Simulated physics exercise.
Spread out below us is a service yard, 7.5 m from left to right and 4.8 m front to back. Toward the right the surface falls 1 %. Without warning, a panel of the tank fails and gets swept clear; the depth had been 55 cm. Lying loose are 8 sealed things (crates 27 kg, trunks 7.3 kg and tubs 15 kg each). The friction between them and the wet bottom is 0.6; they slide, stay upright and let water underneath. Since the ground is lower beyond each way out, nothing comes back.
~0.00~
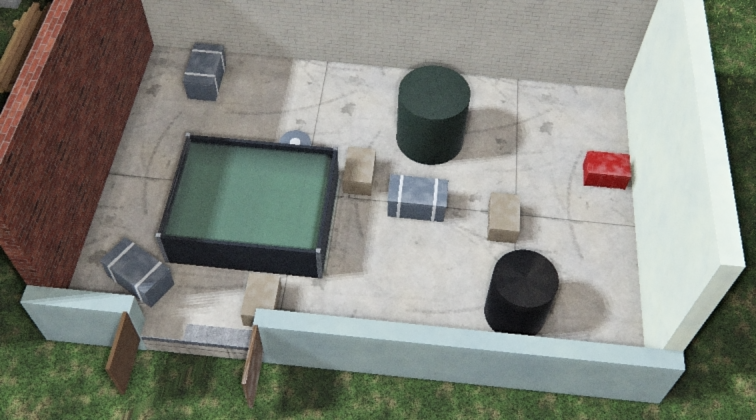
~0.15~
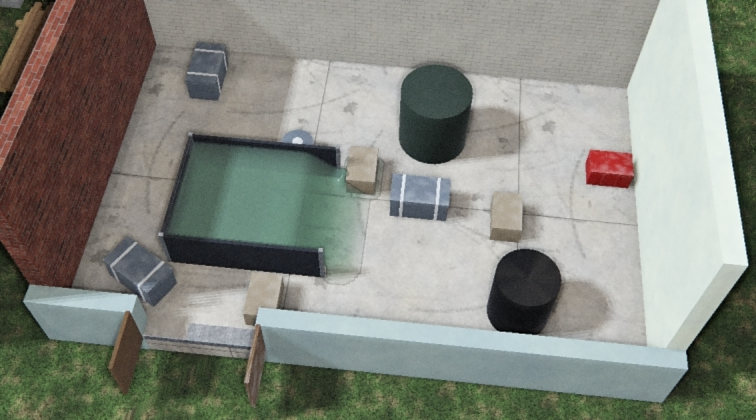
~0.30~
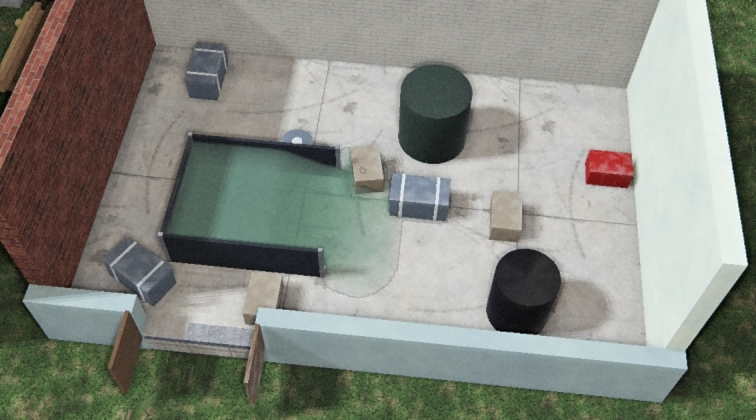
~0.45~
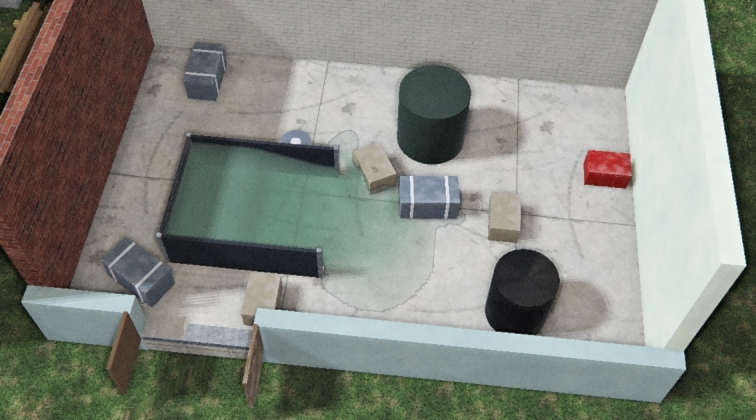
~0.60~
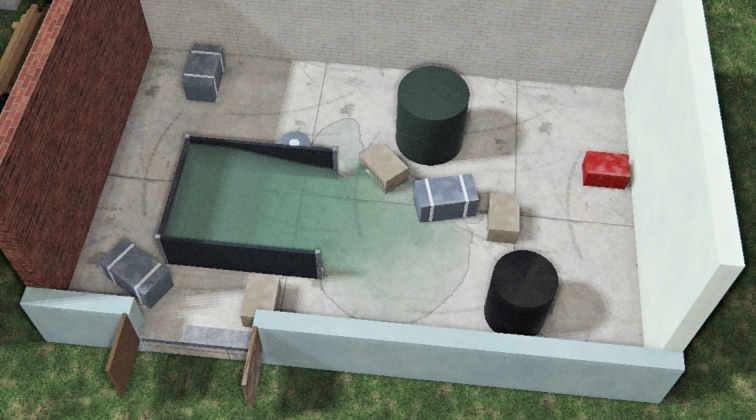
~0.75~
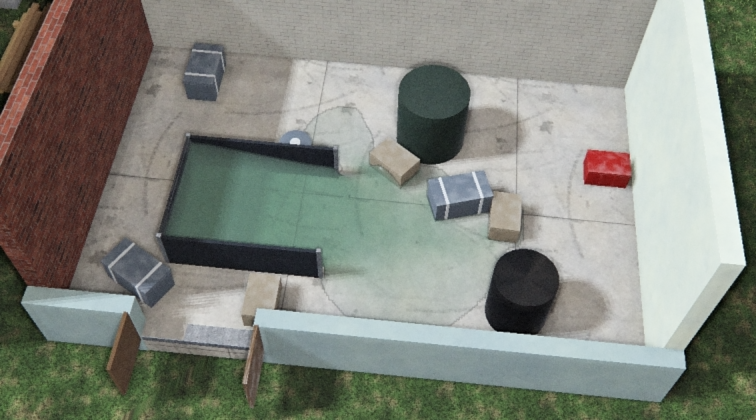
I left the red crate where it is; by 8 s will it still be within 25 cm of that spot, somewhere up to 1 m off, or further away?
I think it's going to get taken a long way.
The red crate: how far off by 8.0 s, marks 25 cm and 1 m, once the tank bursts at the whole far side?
If that happened, the red crate creeps a small distance.
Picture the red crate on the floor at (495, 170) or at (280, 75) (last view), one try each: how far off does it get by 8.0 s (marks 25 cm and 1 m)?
Run 1: It remains nearly still. Run 2: It remains nearly still.
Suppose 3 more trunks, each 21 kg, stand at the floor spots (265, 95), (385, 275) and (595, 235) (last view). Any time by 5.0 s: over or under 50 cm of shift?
Taking them in the order given: Falls short, exceeds it and exceeds it.
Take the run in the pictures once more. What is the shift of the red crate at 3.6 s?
I'd put it at around 120 cm.
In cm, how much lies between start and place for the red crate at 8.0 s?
I'd say close to 200 centimetres.
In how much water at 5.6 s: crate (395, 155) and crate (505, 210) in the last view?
About 1 and 14 cm.
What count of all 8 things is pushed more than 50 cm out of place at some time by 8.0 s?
The count comes to 4.
After 1.6 s the red crate is near (609, 162), 0.0 m from its start, aground; 0 of 8 are out; 0 afloat.
After 3.6 s the red crate is near (596, 94), 1.3 m from its start, afloat; 0 of 8 are out; 2 afloat.
After 5.6 s the red crate is near (495, 79), 2.2 m from its start, aground; 0 of 8 are out; 2 afloat.
After 8.0 s the red crate is near (474, 95), 2.2 m from its start, aground; 0 of 8 are out; 1 afloat.
